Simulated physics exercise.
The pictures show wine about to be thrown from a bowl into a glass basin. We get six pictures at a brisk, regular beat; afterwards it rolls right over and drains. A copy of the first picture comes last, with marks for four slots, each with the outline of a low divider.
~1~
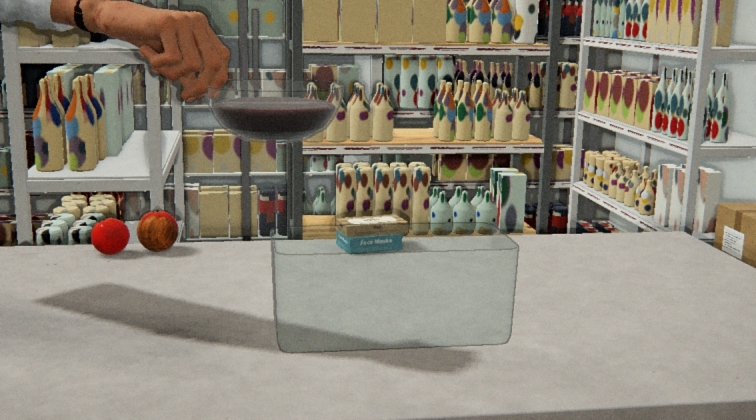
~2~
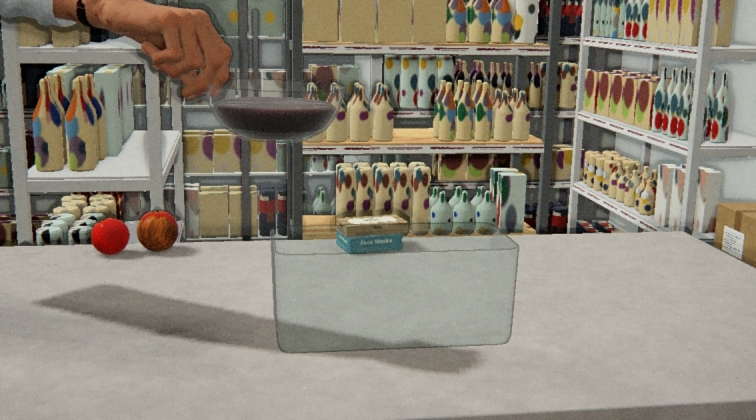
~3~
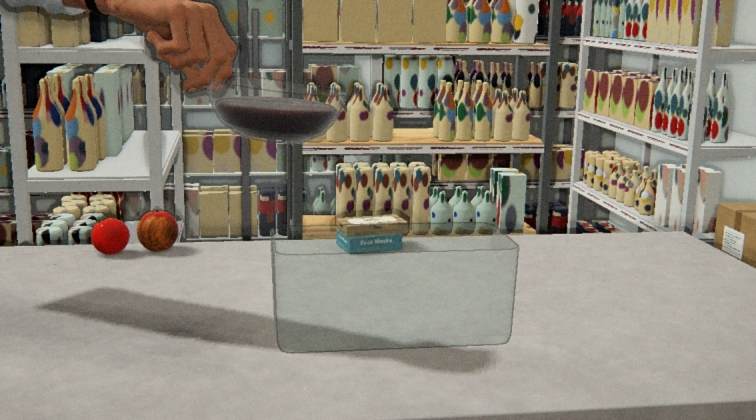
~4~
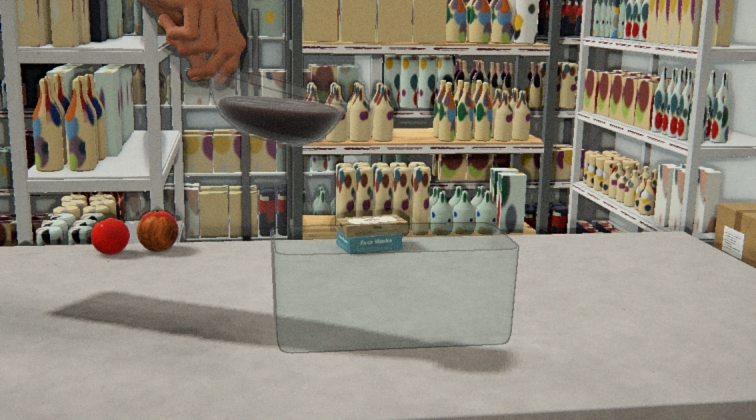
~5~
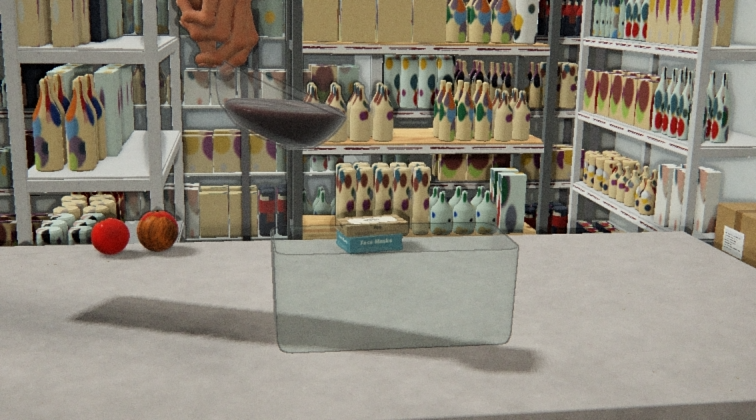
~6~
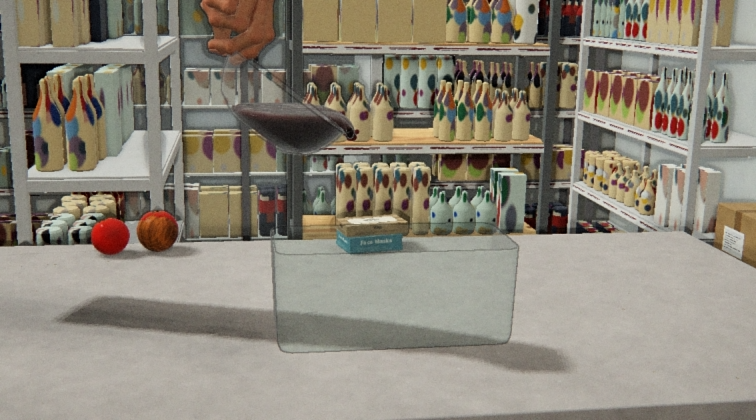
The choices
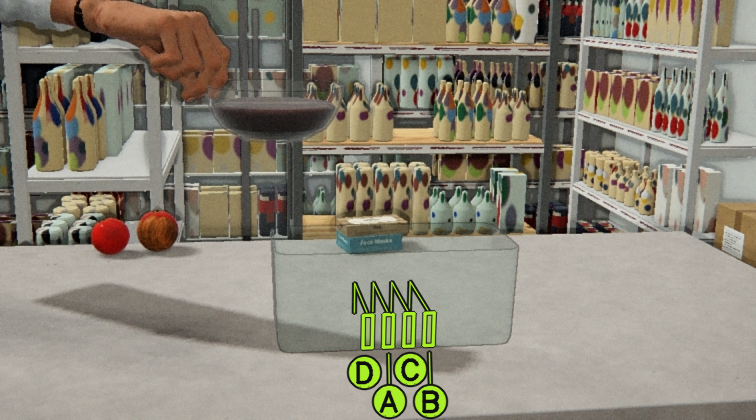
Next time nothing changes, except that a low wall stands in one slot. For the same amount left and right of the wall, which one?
A is best.
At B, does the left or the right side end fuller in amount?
The left one.
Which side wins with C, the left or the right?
More ends on the left.
On the marked copy, A at (388, 353); B at (429, 352); C at (409, 353); D at (368, 354).
For position A, about 49 % ends left of the wall and 51 % right of it.
For position B, about 94 % ends left of the wall and 5 % right of it.
For position C, about 80 % ends left of the wall and 18 % right of it.
For position D, about 28 % ends left of the wall and 71 % right of it.
